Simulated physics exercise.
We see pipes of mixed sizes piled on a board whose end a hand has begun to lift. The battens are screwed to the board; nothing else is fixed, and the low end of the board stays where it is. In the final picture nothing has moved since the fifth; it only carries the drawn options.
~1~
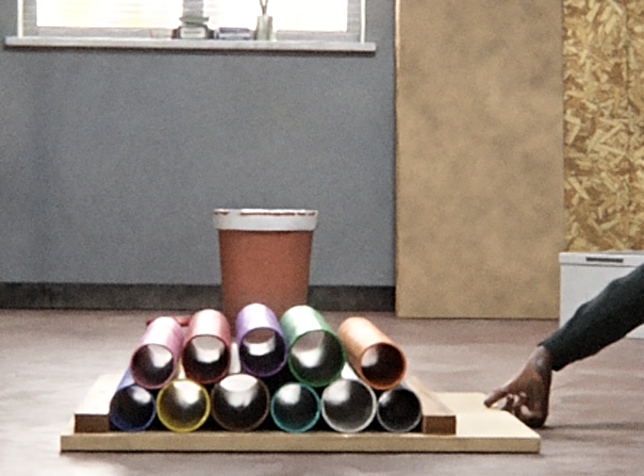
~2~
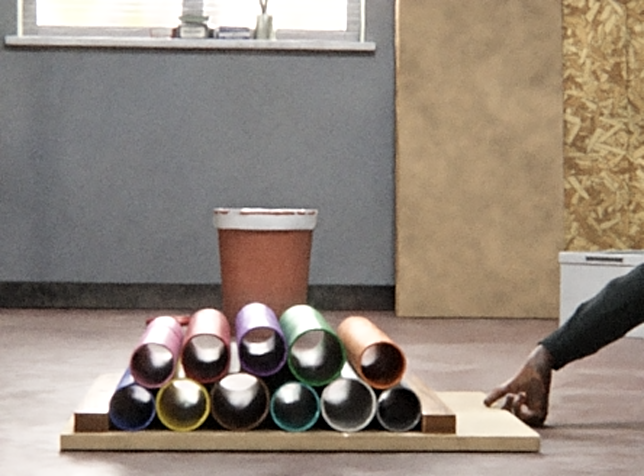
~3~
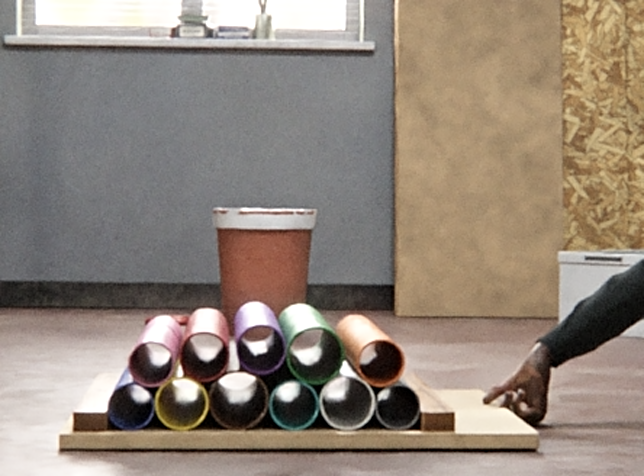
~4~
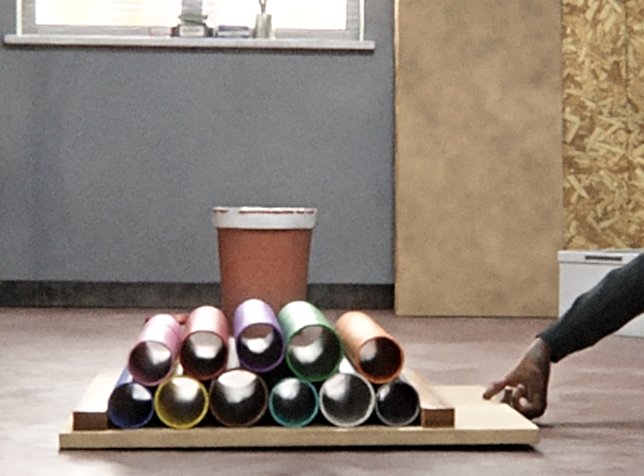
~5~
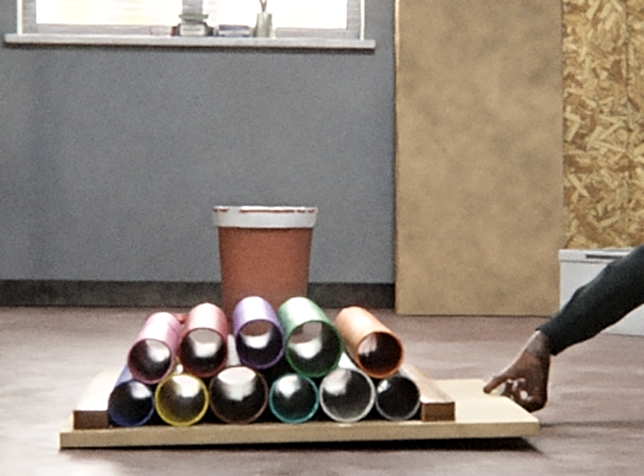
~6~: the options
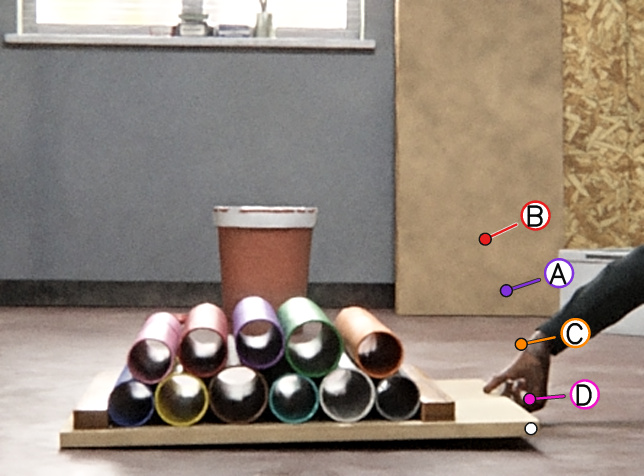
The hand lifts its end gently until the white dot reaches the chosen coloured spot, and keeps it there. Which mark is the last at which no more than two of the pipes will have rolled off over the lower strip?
Raise it to A.
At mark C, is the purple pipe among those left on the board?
The purple pipe: Yes.
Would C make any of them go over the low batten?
No, at C.
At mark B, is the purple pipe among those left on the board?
No, with B.
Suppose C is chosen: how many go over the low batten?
The count is none.
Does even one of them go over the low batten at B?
At B: Yes.
On the marked copy, A at (506, 291); B at (485, 239); C at (521, 344); D at (530, 399); the white dot at (531, 429).
Following A. Soon after the start, board at 14°.
Later, board at 19°.
In the end, board at 19°, none over the low batten.
As for the rest, B four over the low batten (green, pink, red, purple); C none over the low batten; D none over the low batten.
